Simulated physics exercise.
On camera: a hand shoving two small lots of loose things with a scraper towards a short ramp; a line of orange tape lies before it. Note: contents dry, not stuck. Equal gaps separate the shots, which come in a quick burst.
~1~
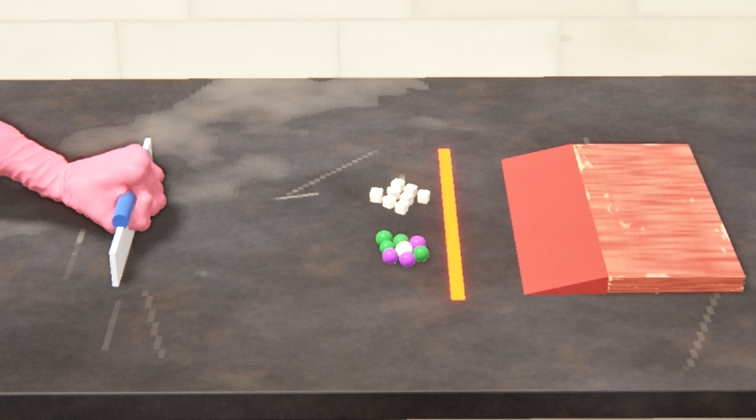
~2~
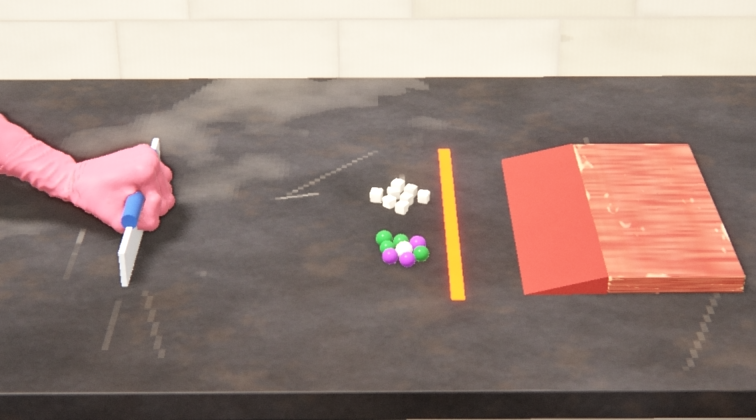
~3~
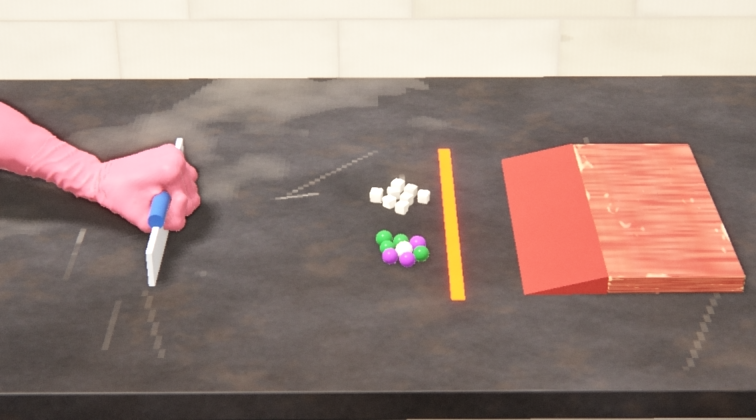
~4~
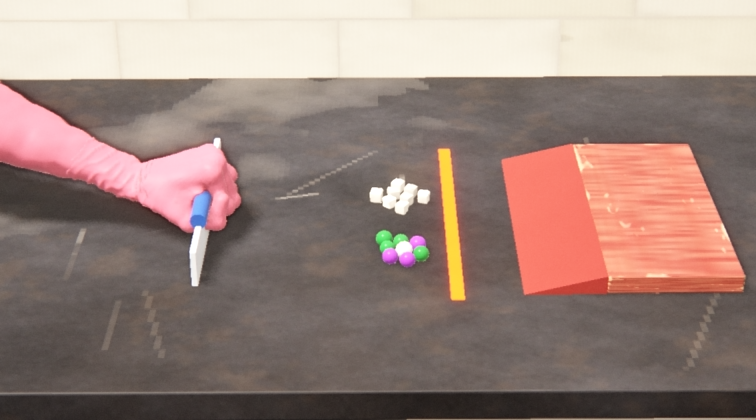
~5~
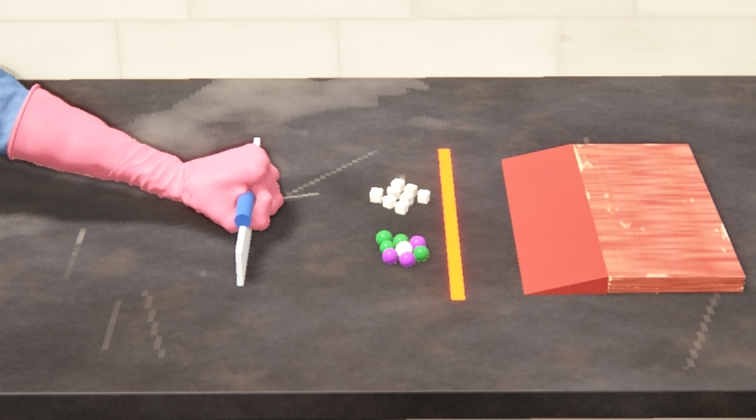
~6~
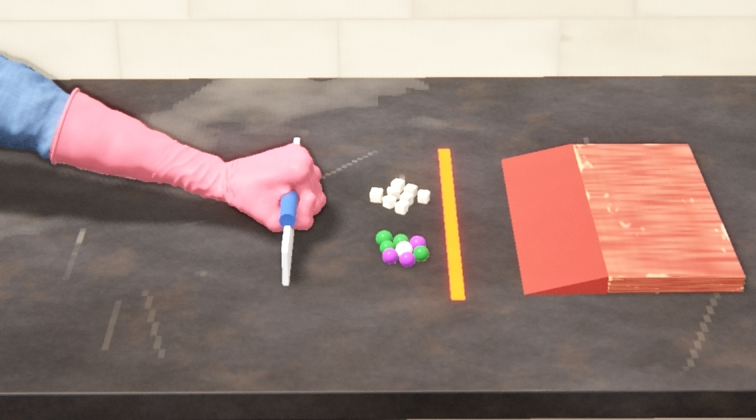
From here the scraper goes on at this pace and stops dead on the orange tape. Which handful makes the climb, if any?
Result: Near handful partly or fully clears it; Far handful doesn't clear the top.
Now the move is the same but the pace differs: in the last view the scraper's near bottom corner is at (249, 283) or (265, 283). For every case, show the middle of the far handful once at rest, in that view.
Near (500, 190) in the first try and near (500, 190) in the second.
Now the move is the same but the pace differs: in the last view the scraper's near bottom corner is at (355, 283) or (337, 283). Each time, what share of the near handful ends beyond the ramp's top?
Try one: 100 %. Try two: 100 %.
Then, 0.13 s past the last view, scraper still moving, near (386, 190); near handful all short of the ramp; far handful all short of the ramp.
Then, 0.28 s past the last view, scraper stopped at the orange tape; near handful about a third on the ramp, about two thirds short of the ramp; far handful all short of the ramp.
Then, 0.56 s past the last view, scraper stopped at the orange tape; near handful all past the top; far handful about a third on the ramp, about two thirds short of the ramp.
Finally, scraper stopped at the orange tape; near handful all past the top; far handful none past the top, about a third on the ramp, about two thirds short of the ramp.
